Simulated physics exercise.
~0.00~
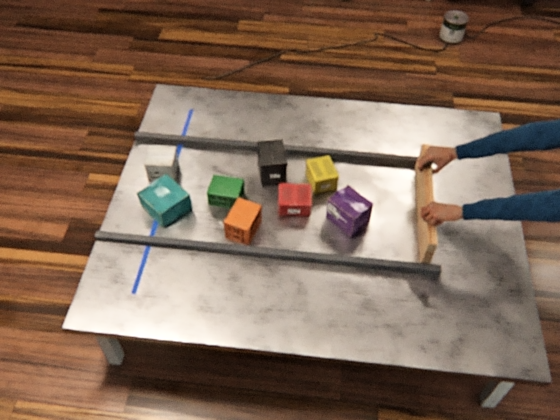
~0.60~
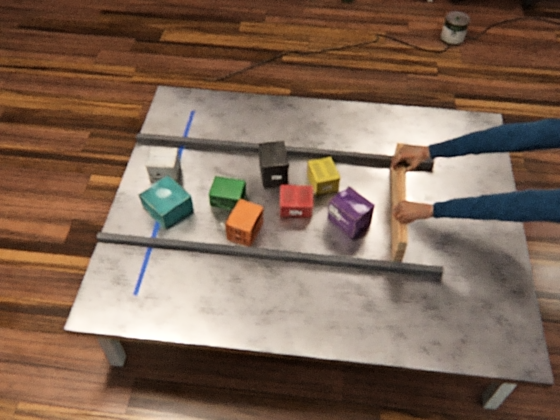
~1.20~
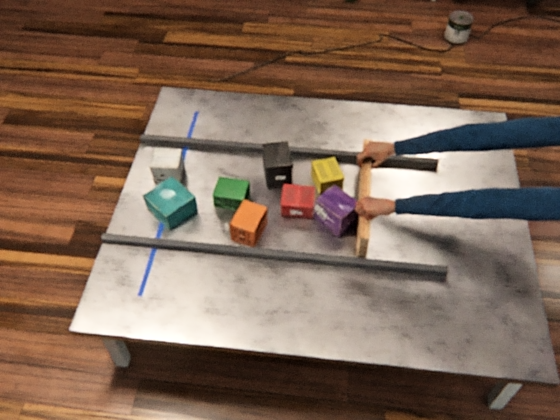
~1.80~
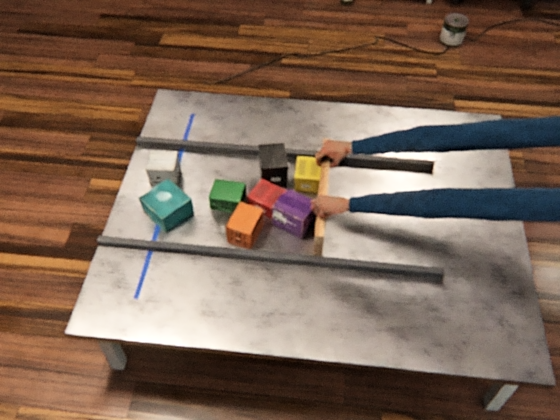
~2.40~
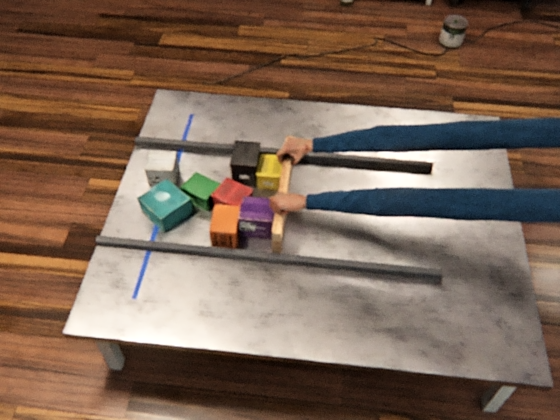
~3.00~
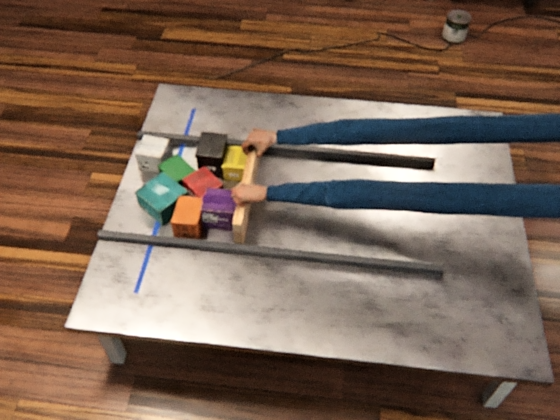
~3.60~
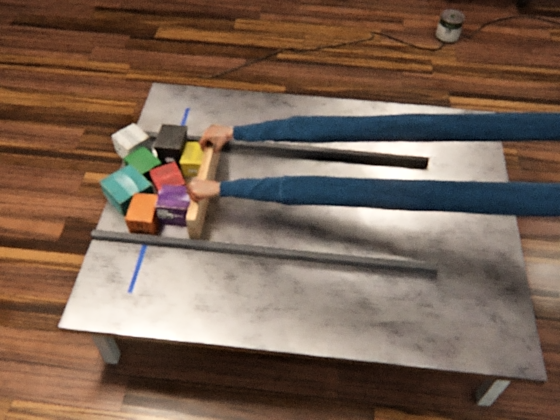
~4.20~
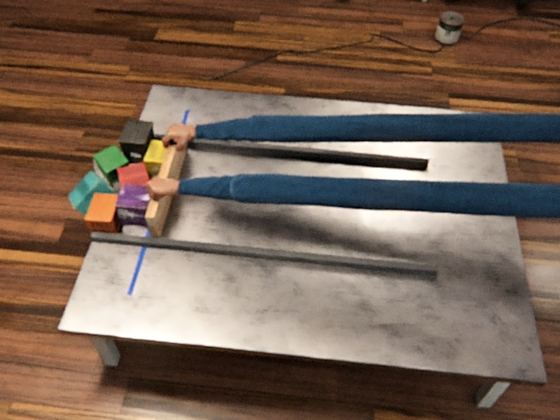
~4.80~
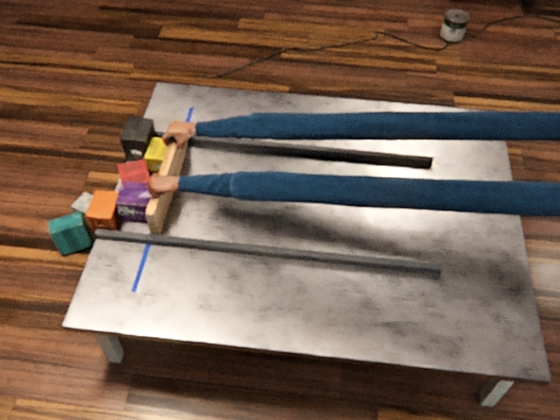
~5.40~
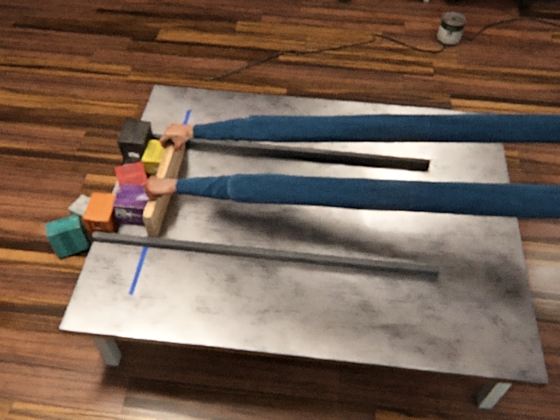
Two hands pushed an upright wooden plank leftward along a table between two rails, gathering the colorful boxes into a cluster and stopping near the blue tape, after the green, turquoise and white ones went over the left edge while the others stayed bunched there.
